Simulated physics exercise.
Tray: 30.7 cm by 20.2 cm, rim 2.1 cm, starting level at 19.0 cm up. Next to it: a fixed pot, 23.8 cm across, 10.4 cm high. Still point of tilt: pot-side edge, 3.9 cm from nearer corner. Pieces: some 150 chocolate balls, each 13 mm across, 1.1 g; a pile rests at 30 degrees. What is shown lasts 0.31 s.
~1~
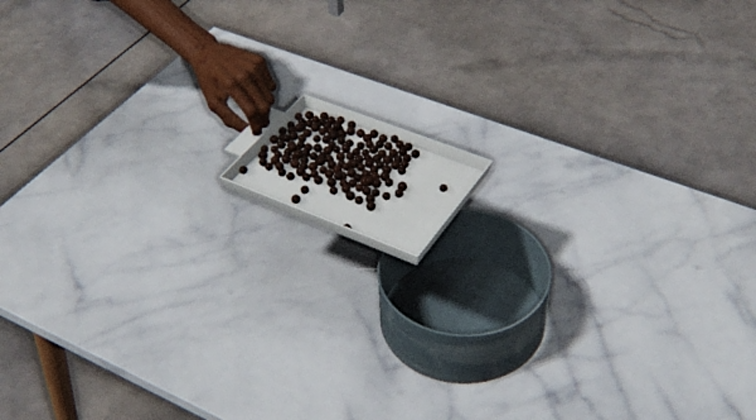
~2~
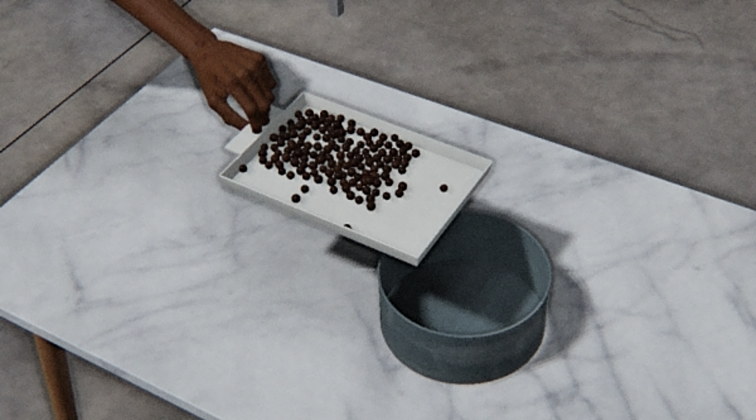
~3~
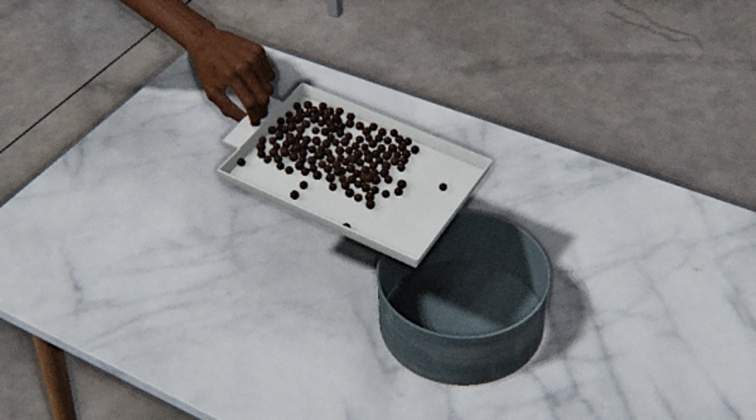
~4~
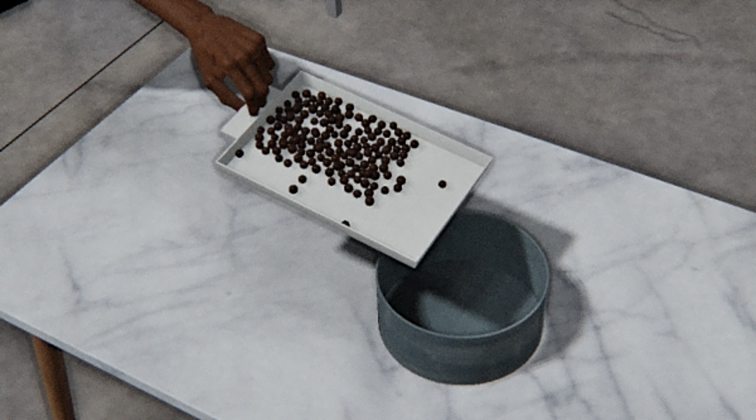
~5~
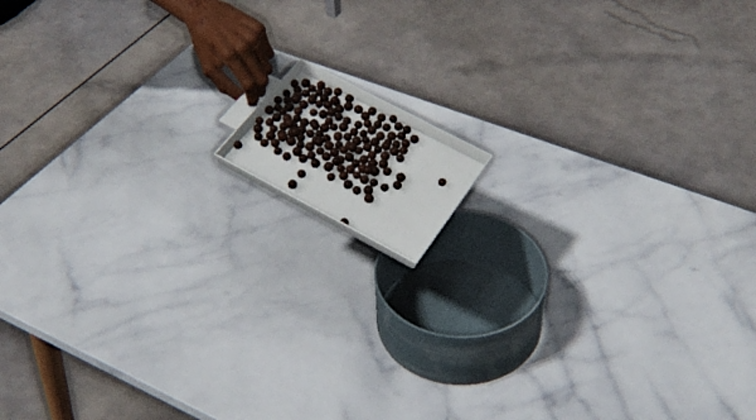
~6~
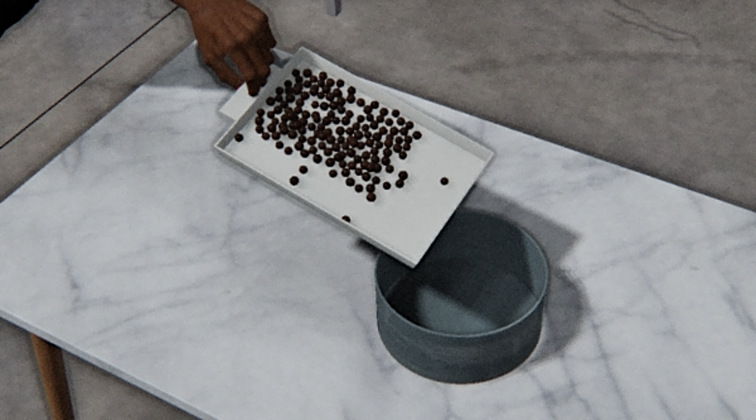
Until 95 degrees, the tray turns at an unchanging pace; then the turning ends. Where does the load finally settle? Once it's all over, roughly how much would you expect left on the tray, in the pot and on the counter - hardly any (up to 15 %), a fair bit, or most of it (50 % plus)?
I'd expect tray: Hardly any; pot: Most of it; counter: A fair bit.
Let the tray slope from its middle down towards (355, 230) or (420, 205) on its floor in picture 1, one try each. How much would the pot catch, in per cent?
Roughly 35 per cent on the first try and 95 per cent on the second.
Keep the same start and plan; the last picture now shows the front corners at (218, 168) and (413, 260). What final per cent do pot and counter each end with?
The pot gets 25 and the counter 75.
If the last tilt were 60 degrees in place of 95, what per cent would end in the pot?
Around 15 per cent, then.
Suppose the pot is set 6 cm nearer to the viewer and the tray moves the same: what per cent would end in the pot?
In that case about 100 percent would end up there.
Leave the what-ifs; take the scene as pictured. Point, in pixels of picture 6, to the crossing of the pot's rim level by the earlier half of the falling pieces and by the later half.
Near (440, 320) at first, near (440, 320) afterwards.
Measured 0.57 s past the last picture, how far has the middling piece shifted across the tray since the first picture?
Displacement on the tray: Roughly 17 cm.
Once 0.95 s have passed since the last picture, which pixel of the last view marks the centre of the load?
Near pixel (422, 244).
Then, 0.57 s after the last picture, tilt 54 degrees; the tray holds 90 %, the pot 5 %.
Then, 0.95 s after the last picture, tilt 79 degrees; the tray holds 70 %, the pot 15 %.
Then, 1.41 s after the last picture, tilt 95 degrees; the tray holds 5 %, the pot 60 %.
In the end, tray 0 %, pot 70 %, counter 30 %.
